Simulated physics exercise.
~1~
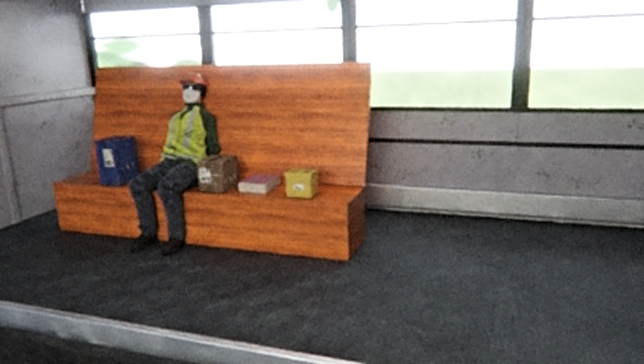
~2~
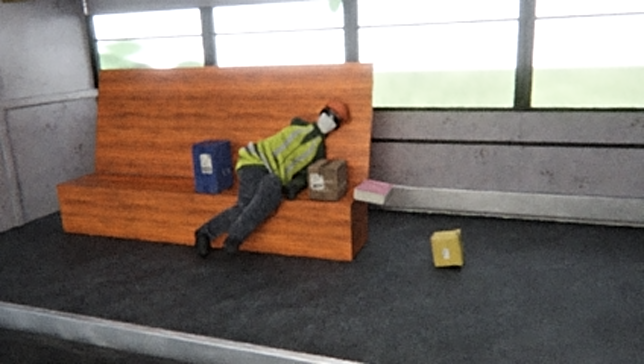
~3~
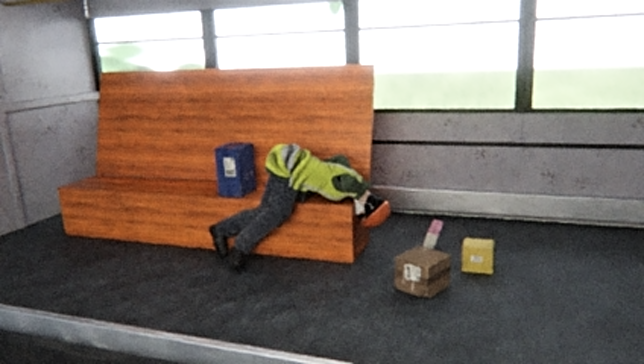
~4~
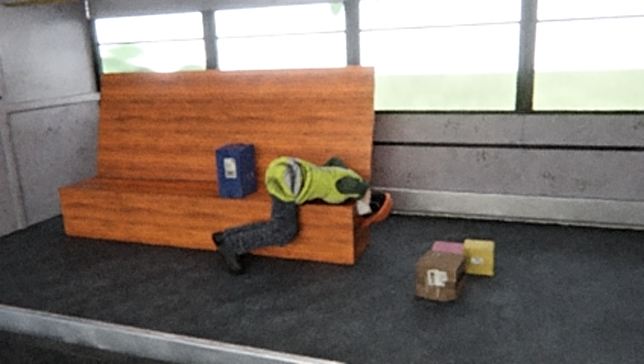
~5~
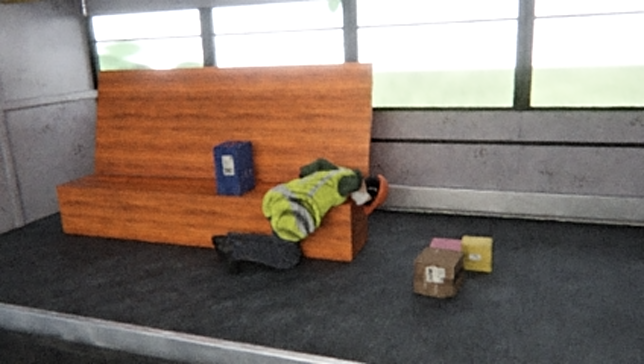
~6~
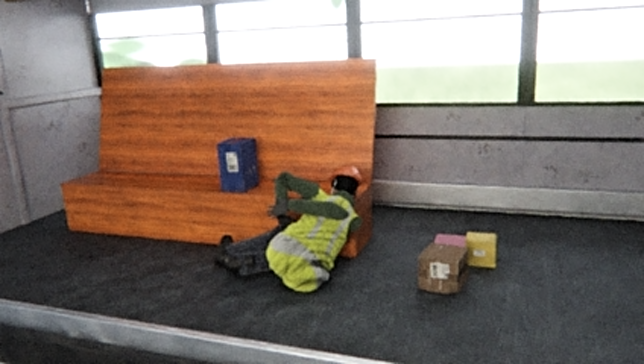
A passenger slumps right as three packages fall, then slides off the bench to the floor.
